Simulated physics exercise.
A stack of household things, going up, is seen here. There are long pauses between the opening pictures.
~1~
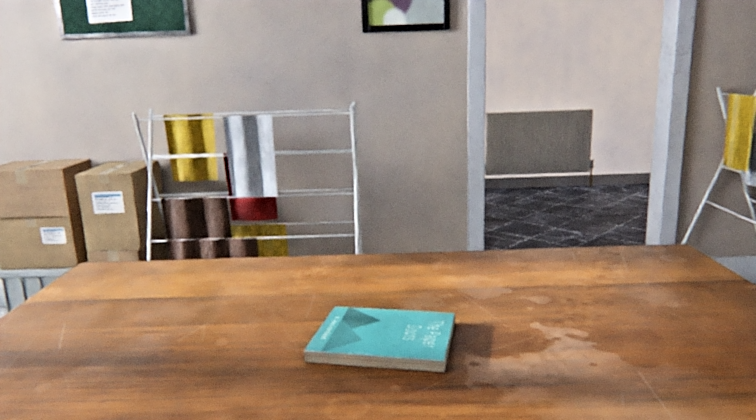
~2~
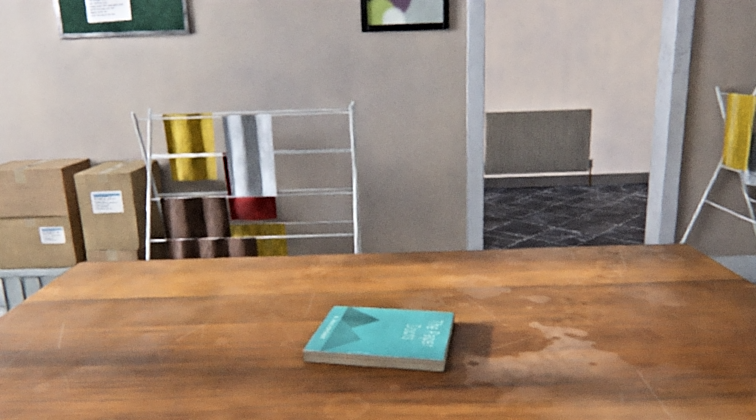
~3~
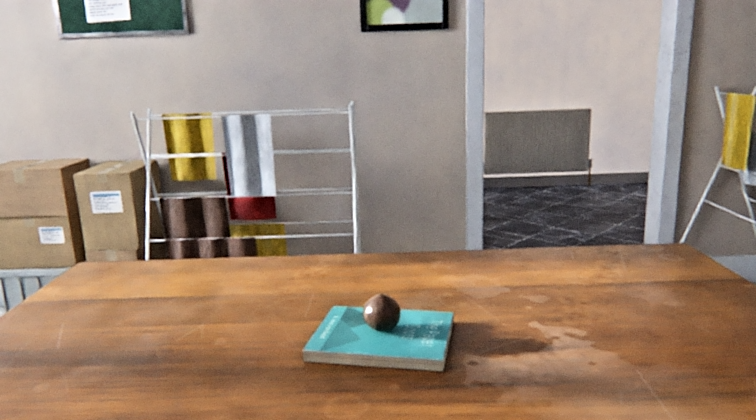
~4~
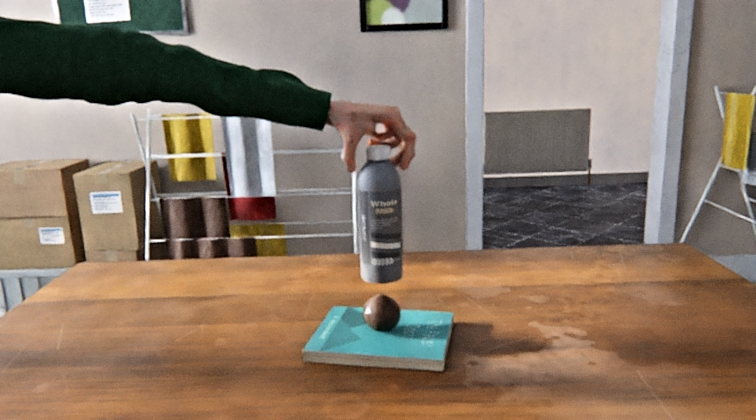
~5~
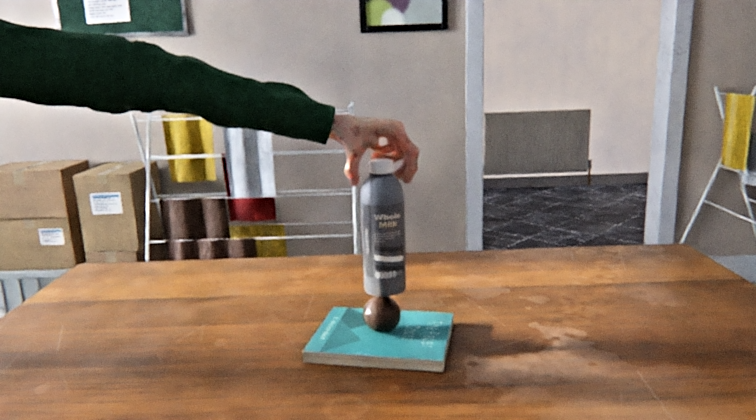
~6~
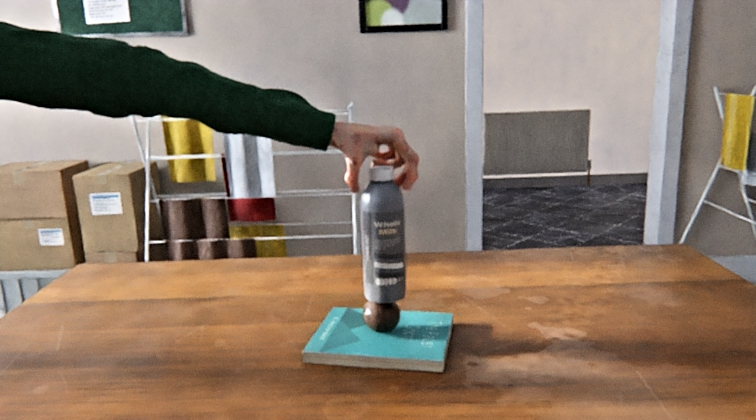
A fixed camera looks across a wooden table in a plain room with cardboard boxes and a drying rack on the left and a doorway on the right. A turquoise book lies on the table, and a small brown ball appears on top of it. A green-sleeved arm from the left then lowers a grey bottle upright onto the ball and keeps hold of its top.
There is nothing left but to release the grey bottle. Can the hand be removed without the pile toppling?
It is going to shed something.
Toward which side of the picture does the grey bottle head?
Direction of travel: Rightward.
Then, 0.50 s later than the last frame, grey bottle now fallen.
Then, 0.90 s later than the last frame, things are still on the move.
Then, 2.50 s later than the last frame, as before.
When it is over, fallen, grey bottle; the other 2 as before. The pile gives way.
